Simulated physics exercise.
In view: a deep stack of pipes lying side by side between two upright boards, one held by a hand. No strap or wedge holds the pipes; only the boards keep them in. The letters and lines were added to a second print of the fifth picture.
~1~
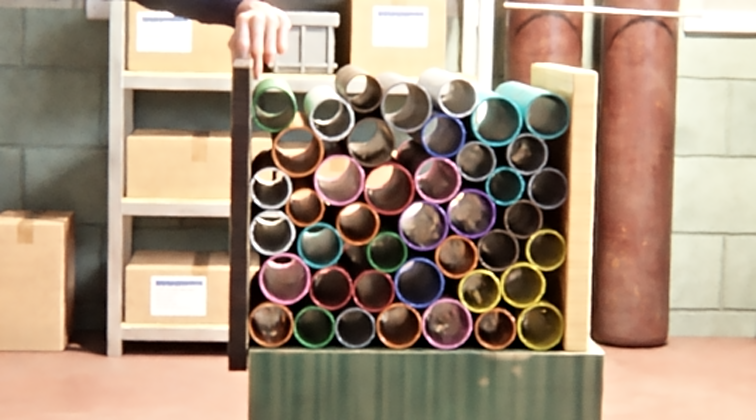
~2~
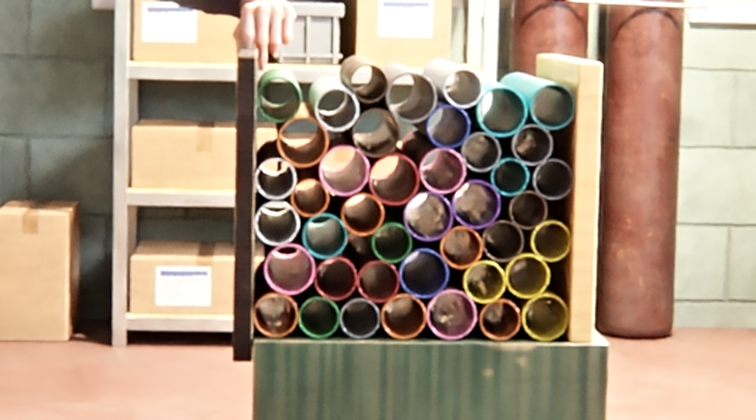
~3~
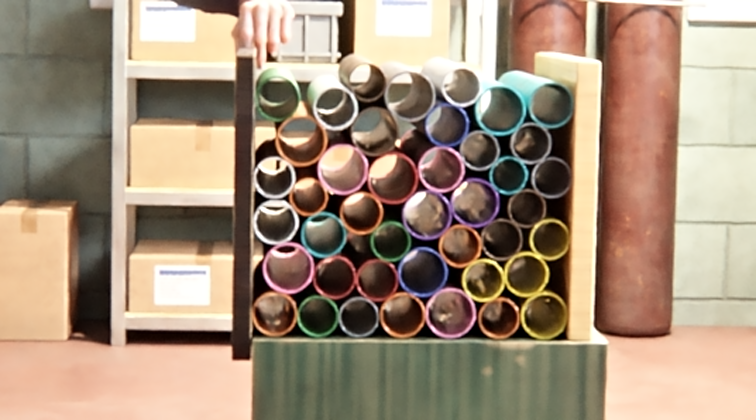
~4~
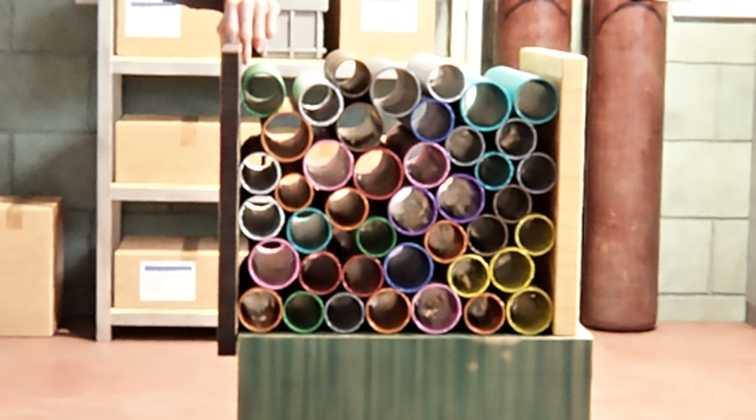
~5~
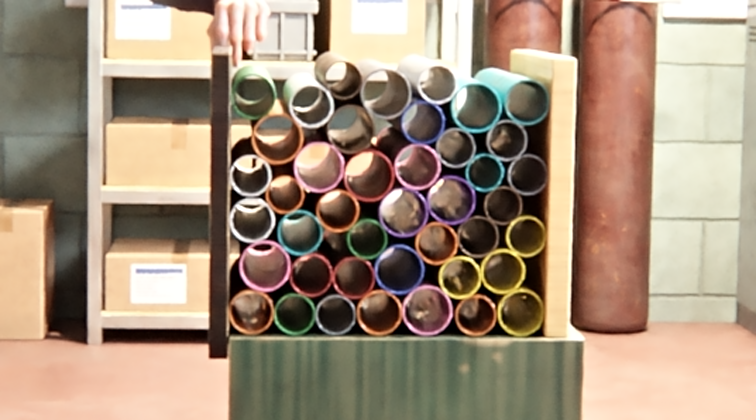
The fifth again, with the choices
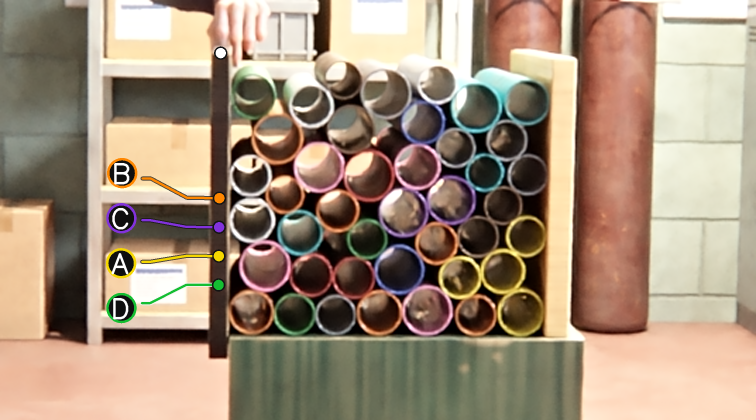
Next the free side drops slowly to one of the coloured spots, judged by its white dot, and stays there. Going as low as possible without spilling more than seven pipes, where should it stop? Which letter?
The last mark within the limit is C.
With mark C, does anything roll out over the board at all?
Yes, at C.
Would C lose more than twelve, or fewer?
It loses fewer than twelve.
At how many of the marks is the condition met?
The number is two.
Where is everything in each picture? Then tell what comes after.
Side board (241, 201); an orange pipe (271, 325); an orange pipe (495, 329), in the first frame.
An orange pipe (500, 320); a blue pipe (424, 274), in the second frame.
A green pipe (391, 241); an orange pipe (361, 213), in the third frame.
A white pipe (260, 174); an orange pipe (287, 136), in the fourth frame.
A turquoise pipe (476, 108); a brown pipe (343, 79); side board (221, 189), in the fifth frame.
On the copy, A at (218, 256); B at (219, 198); C at (219, 227); D at (218, 285); the white dot at (220, 53).
On C. First, top of the board (230, 129).
Then, top of the board (229, 218).
Finally, top of the board (229, 226), five out over the board.
By contrast, A more than seven out over the board; B one out over the board; D more than seven out over the board.
